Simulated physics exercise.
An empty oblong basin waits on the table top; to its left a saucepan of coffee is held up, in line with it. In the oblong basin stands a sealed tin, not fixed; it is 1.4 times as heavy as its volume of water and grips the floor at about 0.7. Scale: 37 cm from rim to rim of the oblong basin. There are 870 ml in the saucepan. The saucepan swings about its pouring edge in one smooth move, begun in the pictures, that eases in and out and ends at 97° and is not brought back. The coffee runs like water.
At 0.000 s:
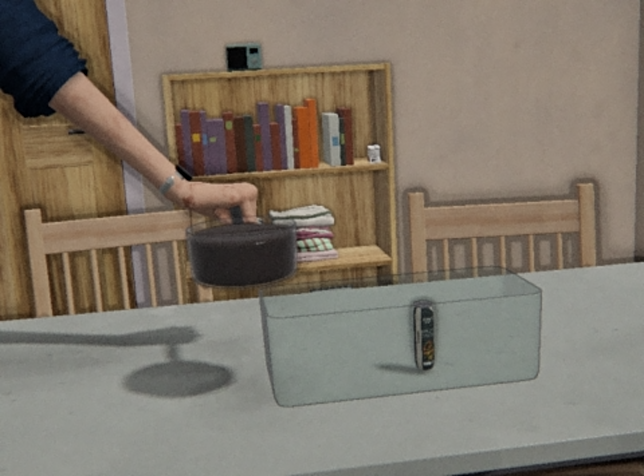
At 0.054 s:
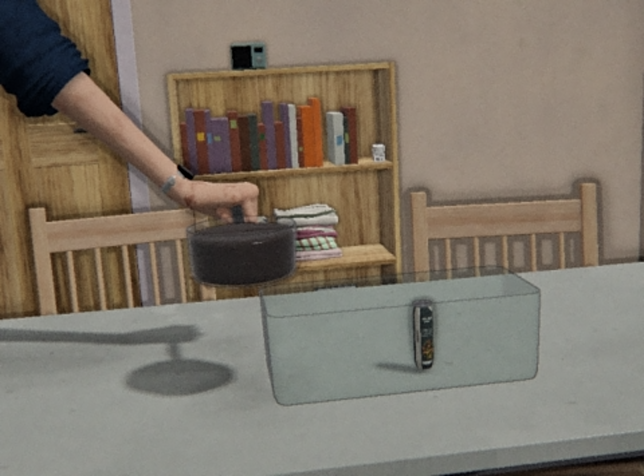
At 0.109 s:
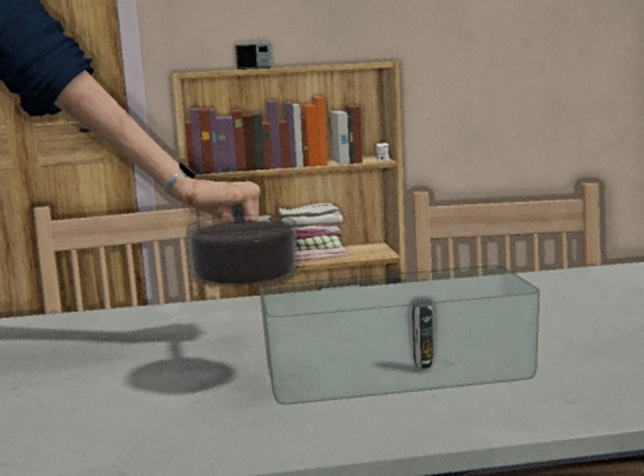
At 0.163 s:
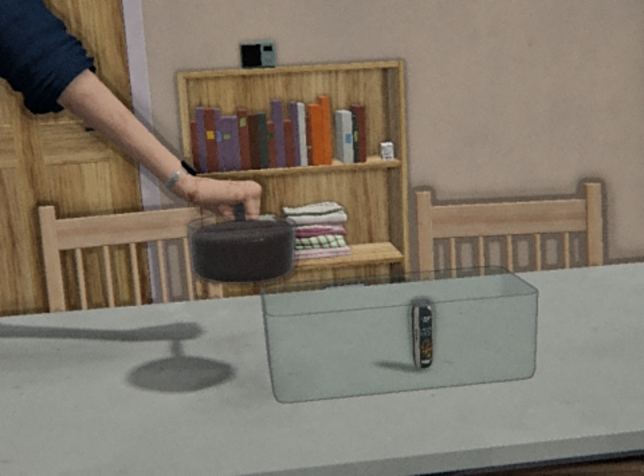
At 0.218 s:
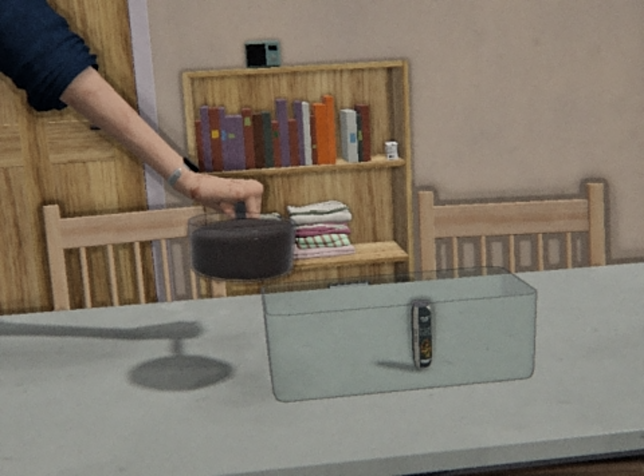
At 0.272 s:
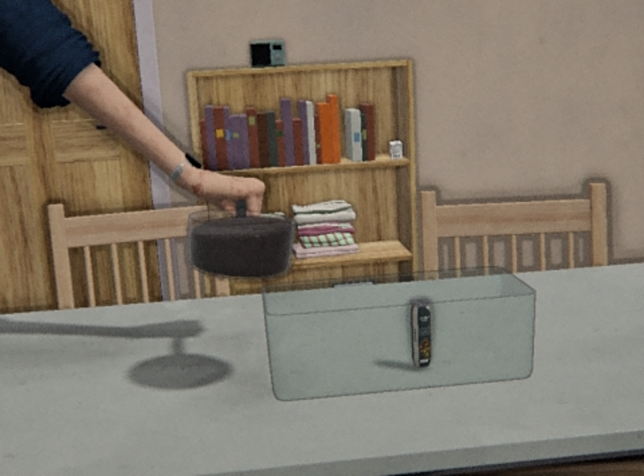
In a room with a bookshelf and wooden chairs, a hand holds a dark saucepan by its top above a grey table, left of a clear oblong basin with a small upright object, and the pan leans very slightly rightward.
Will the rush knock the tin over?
It keeps standing.
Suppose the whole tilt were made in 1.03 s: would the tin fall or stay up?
The tin remains upright.
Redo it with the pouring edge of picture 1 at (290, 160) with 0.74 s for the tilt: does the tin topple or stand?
Then it falls.
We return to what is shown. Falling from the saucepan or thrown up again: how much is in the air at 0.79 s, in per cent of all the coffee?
Some 26 per cent.
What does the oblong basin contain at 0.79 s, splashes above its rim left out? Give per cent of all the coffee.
Near 10 in a hundred.
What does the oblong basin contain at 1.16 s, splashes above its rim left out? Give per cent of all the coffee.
Near 72 in a hundred.
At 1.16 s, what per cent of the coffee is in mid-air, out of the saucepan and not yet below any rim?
Near 14 in a hundred.
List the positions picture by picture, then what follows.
In the first picture, it leans 0°; its right rim is at (295, 223); the coffee meets the walls at (189, 238) and (293, 229); the oblong basin's rim runs from (263, 304) to (522, 279); the tin's top is at (423, 307).
In the second picture, it leans 0°; its right rim is at (295, 223); the coffee meets the walls at (189, 237) and (293, 228).
In the third picture, it leans 1°; its right rim is at (295, 223); the coffee meets the walls at (190, 236) and (293, 228).
In the fourth picture, it leans 3°; its right rim is at (295, 223); the coffee meets the walls at (191, 235) and (293, 227).
In the fifth picture, it leans 5°; its right rim is at (295, 223); the coffee meets the walls at (191, 233) and (293, 225).
In the sixth picture, it leans 8°; its right rim is at (295, 223); the coffee meets the walls at (191, 230) and (293, 223).
After 0.79 s the tilt is 53° and 64 per cent is still to pour; the tin stands where it began.
After 1.16 s the tilt is 86° and 14 per cent is still to pour; the tin stands where it began.
After 1.56 s the tilt is 97° and 1 per cent is still to pour; the tin stands where it began.
After 1.99 s the tilt is 97° and 0 per cent is still to pour; the tin stands where it began.
In the end the tin stands where it began.
